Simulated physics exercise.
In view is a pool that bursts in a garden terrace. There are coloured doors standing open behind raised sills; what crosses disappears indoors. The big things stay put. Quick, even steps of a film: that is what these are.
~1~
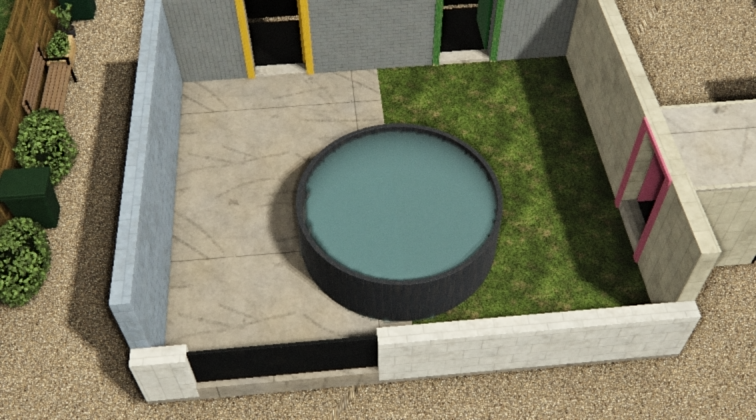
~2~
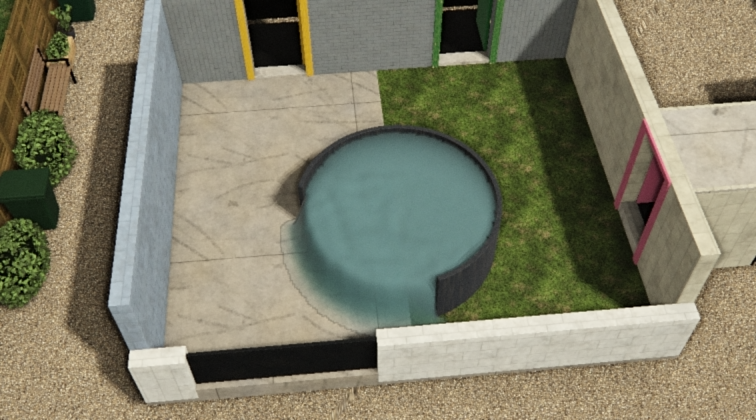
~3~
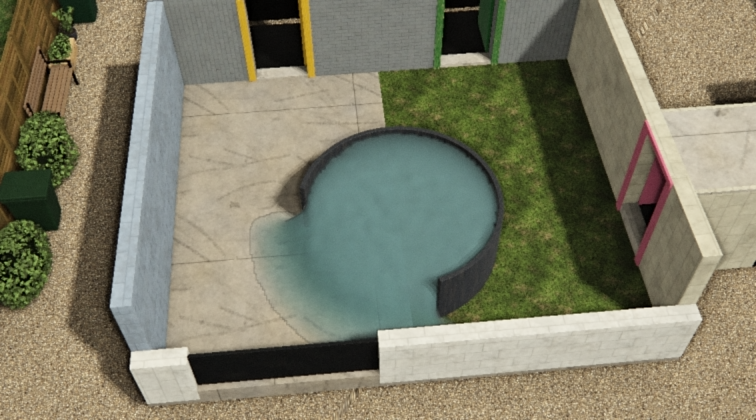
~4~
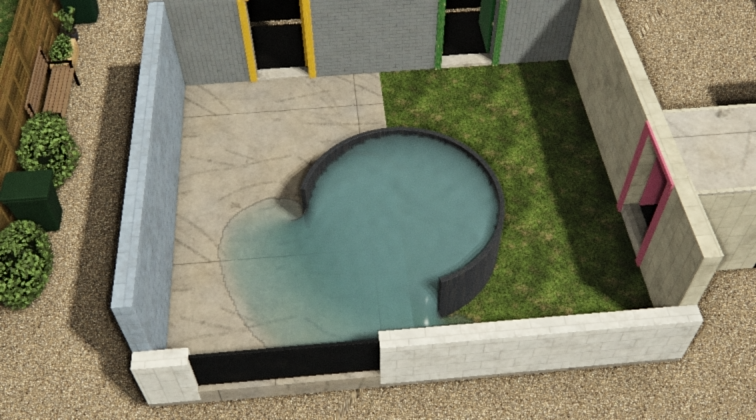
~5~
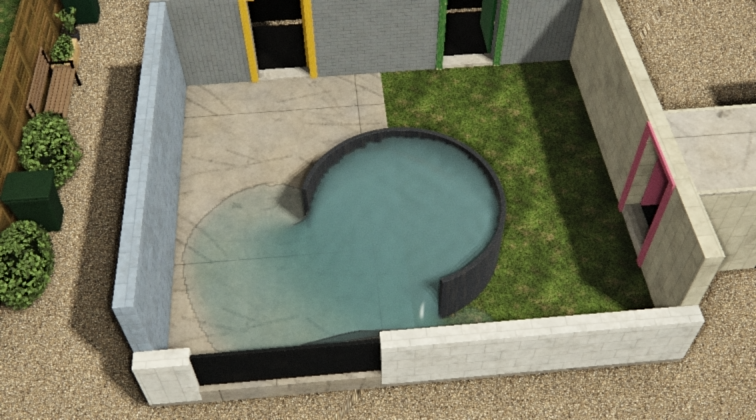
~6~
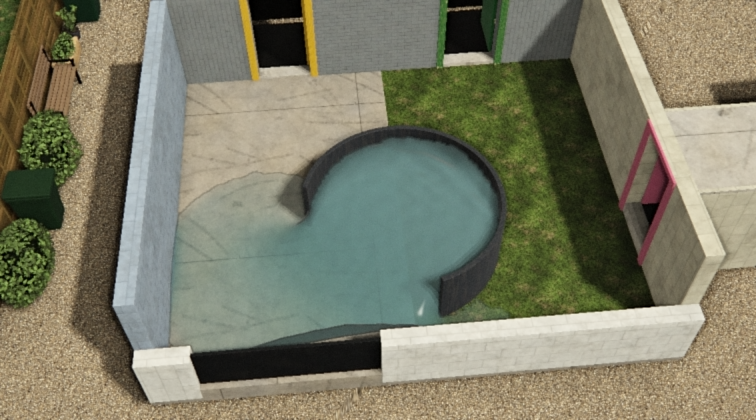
In a walled garden terrace, a round pool bursts open and water spreads leftward across the paving.
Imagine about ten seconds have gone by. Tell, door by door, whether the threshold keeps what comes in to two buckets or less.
Outcome: The green door receives more than two buckets; the yellow door receives more than two buckets; the pink door receives no more than two buckets.
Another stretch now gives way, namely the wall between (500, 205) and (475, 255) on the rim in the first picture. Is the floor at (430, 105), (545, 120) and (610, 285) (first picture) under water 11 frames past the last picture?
Taken one by one: Unaffected, then unaffected, then sodden.
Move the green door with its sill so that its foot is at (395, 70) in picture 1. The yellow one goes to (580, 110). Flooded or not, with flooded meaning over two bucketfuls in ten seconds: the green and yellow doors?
Result: Green goes beyond the limit, and yellow goes beyond the limit.
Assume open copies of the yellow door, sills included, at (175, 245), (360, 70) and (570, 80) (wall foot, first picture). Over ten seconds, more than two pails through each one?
Well, the first one overshoots, the next overshoots, and the last overshoots.
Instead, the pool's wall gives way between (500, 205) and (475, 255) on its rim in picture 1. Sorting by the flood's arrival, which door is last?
I say the door marked yellow.
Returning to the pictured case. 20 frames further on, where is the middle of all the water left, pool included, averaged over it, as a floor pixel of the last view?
Centre of mass: Roughly (325, 233).
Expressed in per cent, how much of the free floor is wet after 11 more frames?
Some 45 per cent.
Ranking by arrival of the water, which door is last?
The door marked green.
A moment on, water covers 35 % of the floor; the green door not reached, the yellow door not reached, the pink door not reached.
Next, water covers 45 % of the floor; the green door not reached, the yellow door not reached, the pink door not reached.
Then, water covers 75 % of the floor; the green door not reached, the yellow door far over two buckets in, the pink door wet at the sill, nothing in.
Later, water covers 100 % of the floor; the green door under two buckets in, the yellow door far over two buckets in, the pink door wet at the sill, nothing in.
In the end, water covers 100 % of the floor; the green door over two buckets in, the yellow door far over two buckets in, the pink door wet at the sill, nothing in.
